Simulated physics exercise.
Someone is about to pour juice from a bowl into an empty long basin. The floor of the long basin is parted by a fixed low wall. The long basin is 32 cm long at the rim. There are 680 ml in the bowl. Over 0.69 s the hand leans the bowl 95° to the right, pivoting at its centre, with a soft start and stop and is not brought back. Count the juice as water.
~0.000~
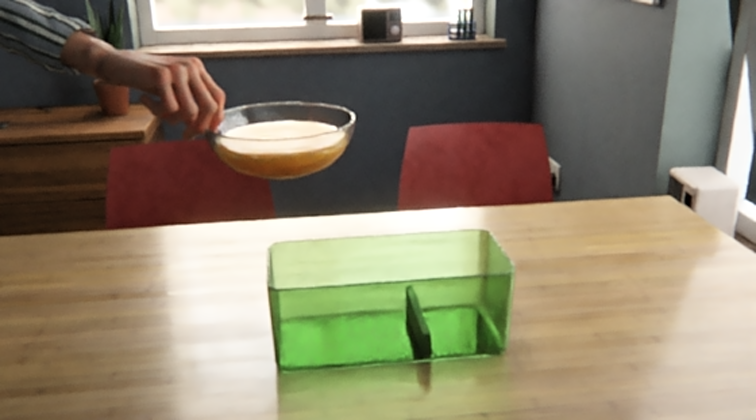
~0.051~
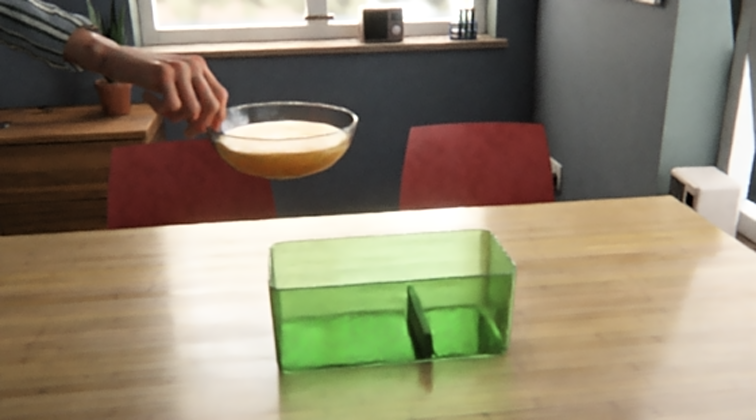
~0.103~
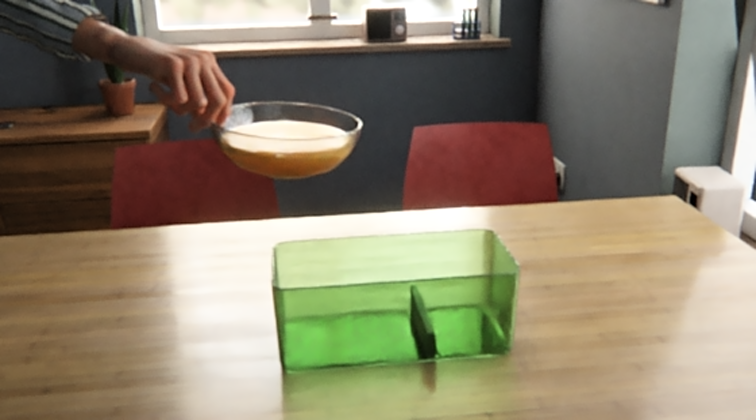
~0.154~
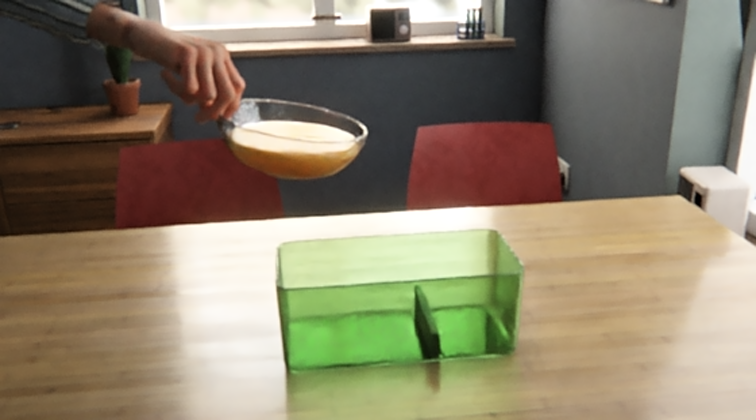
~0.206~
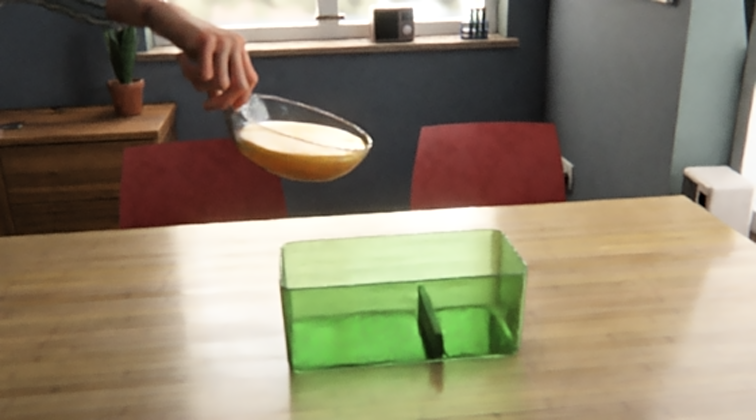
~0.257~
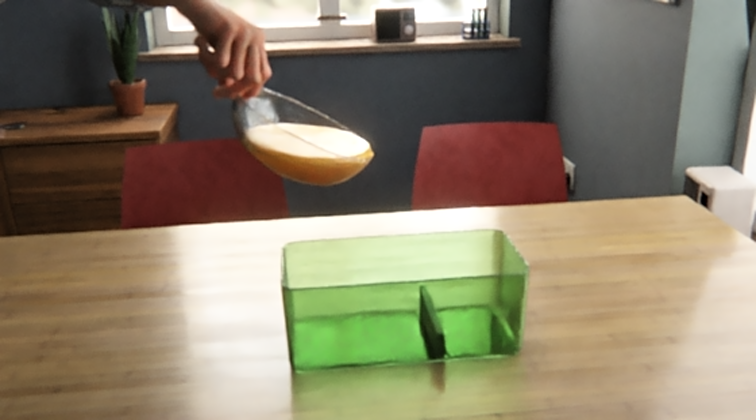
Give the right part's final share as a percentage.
Roughly 16 per cent is past the wall.
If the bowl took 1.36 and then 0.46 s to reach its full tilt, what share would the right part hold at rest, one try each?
In turn about 25 and 15 per cent.
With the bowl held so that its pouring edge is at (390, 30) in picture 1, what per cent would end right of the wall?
In that case some 60 per cent.
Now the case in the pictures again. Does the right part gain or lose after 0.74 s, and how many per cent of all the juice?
The share moves up, by some 2 per cent.
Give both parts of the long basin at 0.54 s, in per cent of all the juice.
Some 36 per cent left and 5 right.
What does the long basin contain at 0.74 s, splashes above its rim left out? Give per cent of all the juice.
About 96 per cent.
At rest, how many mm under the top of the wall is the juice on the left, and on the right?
Some 20 mm on the left and 32 mm on the right.
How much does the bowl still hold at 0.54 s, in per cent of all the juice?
About 10 per cent.
Then, 0.54 s in, the tilt is 84° and 9 per cent is still to pour, 35 is left of the wall and 5 right of it.
Then, 0.74 s in, the tilt is 95° and 0 per cent is still to pour, 81 is left of the wall and 14 right of it.
Then, 0.96 s in, the tilt is 95° and 0 per cent is still to pour, 78 is left of the wall and 16 right of it.
Then, 1.19 s in, the tilt is 95° and 0 per cent is still to pour, 78 is left of the wall and 16 right of it.
Finally, 78 per cent lies left of the wall, 16 right of it and 5 outside.
